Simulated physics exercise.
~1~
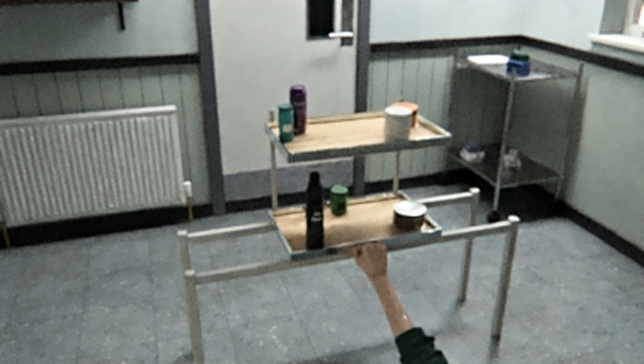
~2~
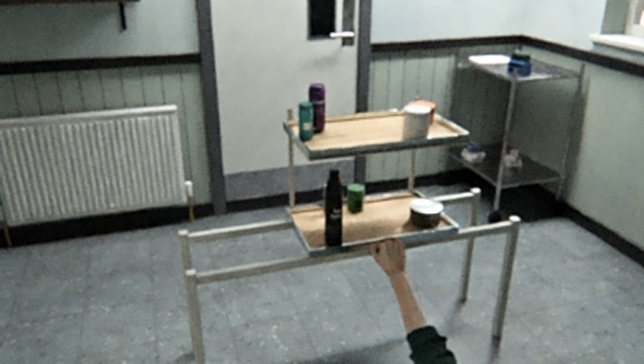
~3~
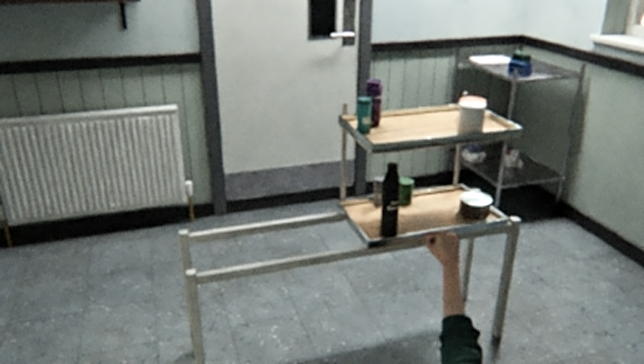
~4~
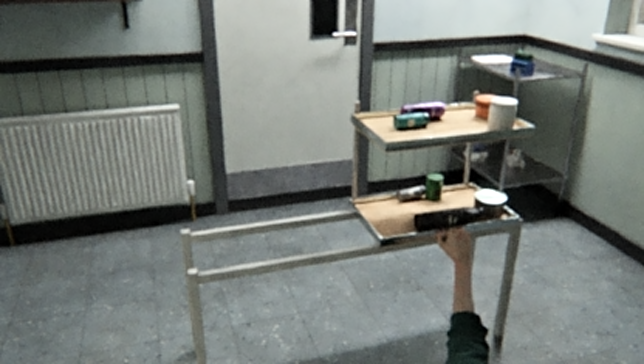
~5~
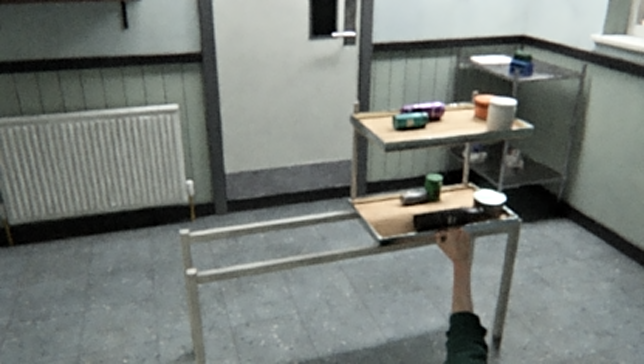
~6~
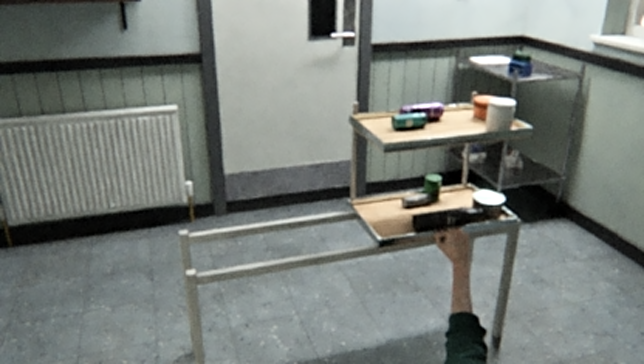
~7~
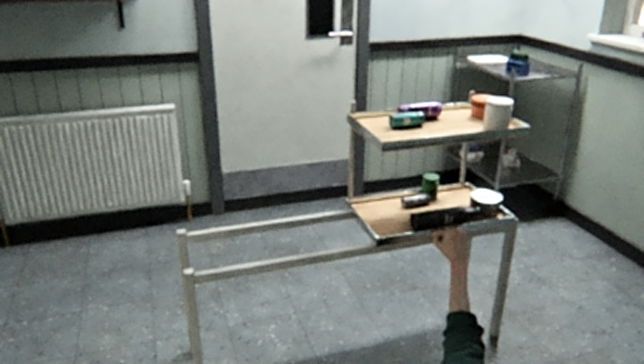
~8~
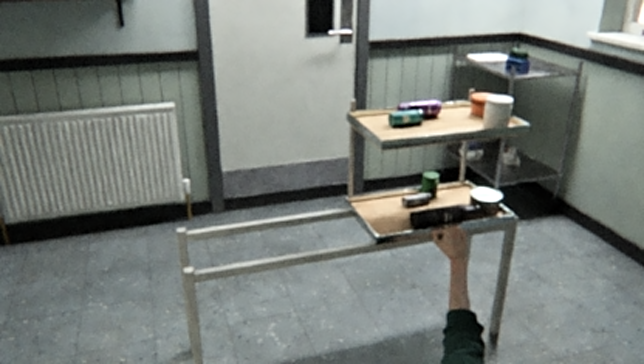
A hand sliding a two-level tray right along rails until it stops, bottles and cans toppling and ending on their sides aboard.
